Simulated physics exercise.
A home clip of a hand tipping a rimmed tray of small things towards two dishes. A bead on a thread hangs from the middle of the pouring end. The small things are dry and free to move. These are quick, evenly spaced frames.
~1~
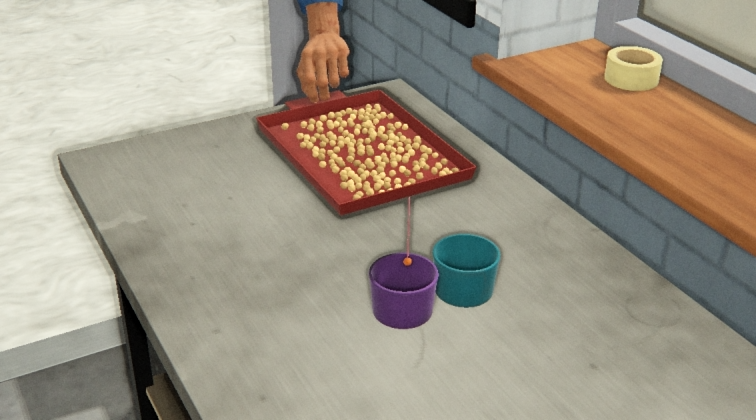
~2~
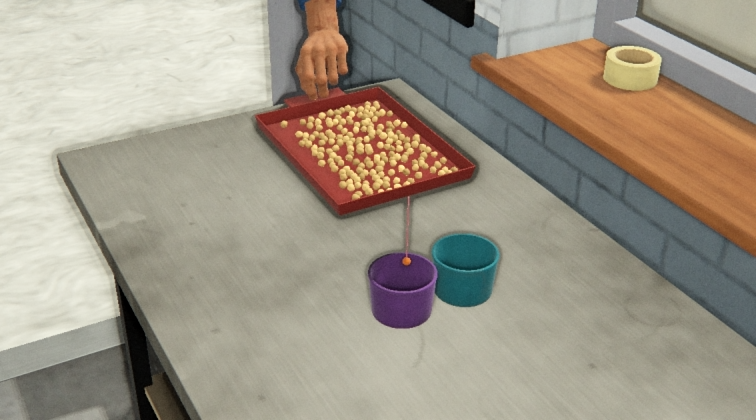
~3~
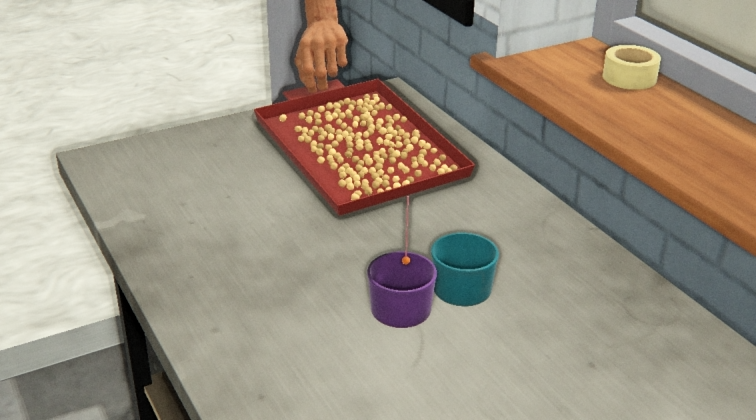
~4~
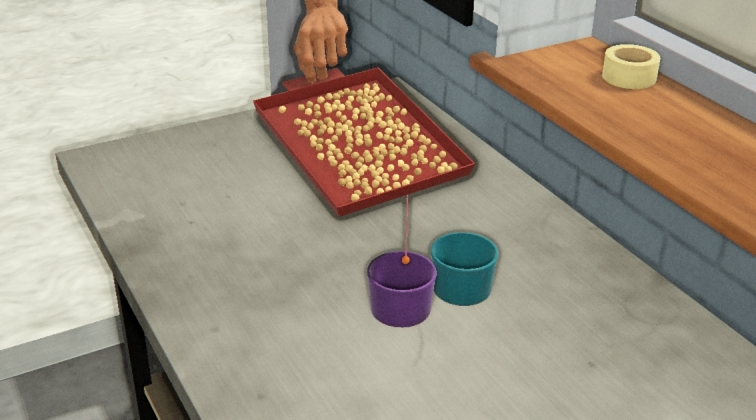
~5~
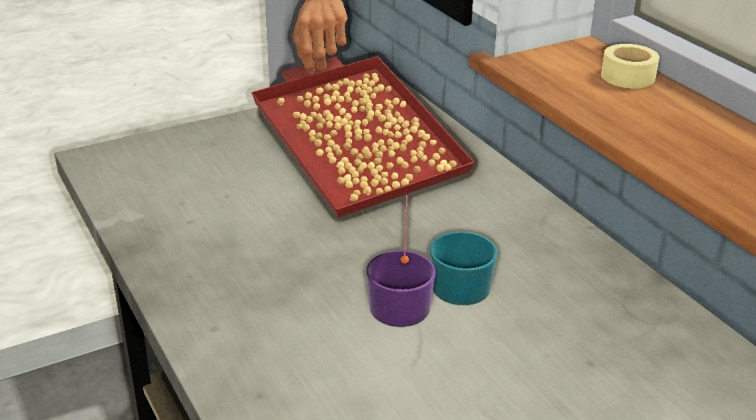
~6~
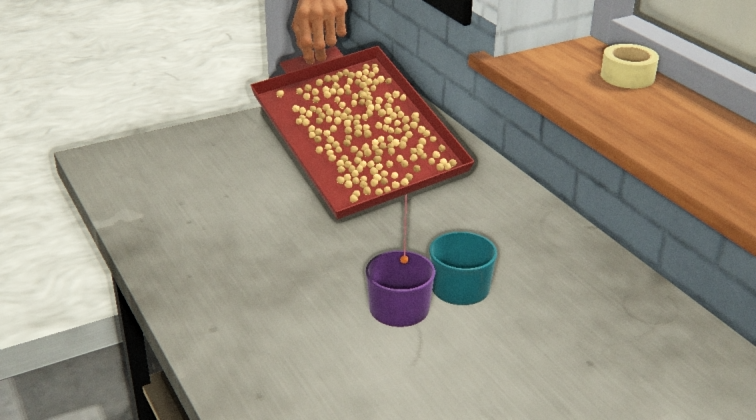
To begin with, a red rimmed tray of dried chickpeas sits nearly level above a grey table, near a purple dish and a teal dish. A hand then steadily raises the tray's far end, and the pouring end slants slightly down to the left while the chickpeas stay spread across it.
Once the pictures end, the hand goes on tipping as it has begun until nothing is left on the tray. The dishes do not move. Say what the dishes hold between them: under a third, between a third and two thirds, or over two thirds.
The two hold less than a third of the load.
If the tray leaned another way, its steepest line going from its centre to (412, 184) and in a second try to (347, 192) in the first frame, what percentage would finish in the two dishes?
In turn 20 and 10 in a hundred.
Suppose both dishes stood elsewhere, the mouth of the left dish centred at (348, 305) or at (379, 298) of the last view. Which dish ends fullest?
At the first place the left dish, at the second the left dish.
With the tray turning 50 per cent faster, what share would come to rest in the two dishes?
It comes to 0 per cent or so.
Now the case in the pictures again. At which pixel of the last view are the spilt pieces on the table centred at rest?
Around (366, 347).
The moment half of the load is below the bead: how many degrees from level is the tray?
At about 110°.
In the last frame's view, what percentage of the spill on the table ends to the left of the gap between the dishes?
Near 90 %.
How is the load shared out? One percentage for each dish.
Left dish: 10 %, right dish: 0 %.
Just after the last frame, tray tipped steeply; almost all on the tray; just a few in the air.
A moment on, tray tipped right over; the larger part on the tray; about a tenth outside both; just a few in the air.
Further on, tray tipped past a quarter turn; about a tenth in the left dish; almost all outside both.
When it is over, tray tipped past a quarter turn; about a tenth in the left dish; not one in the right dish; almost all outside both.
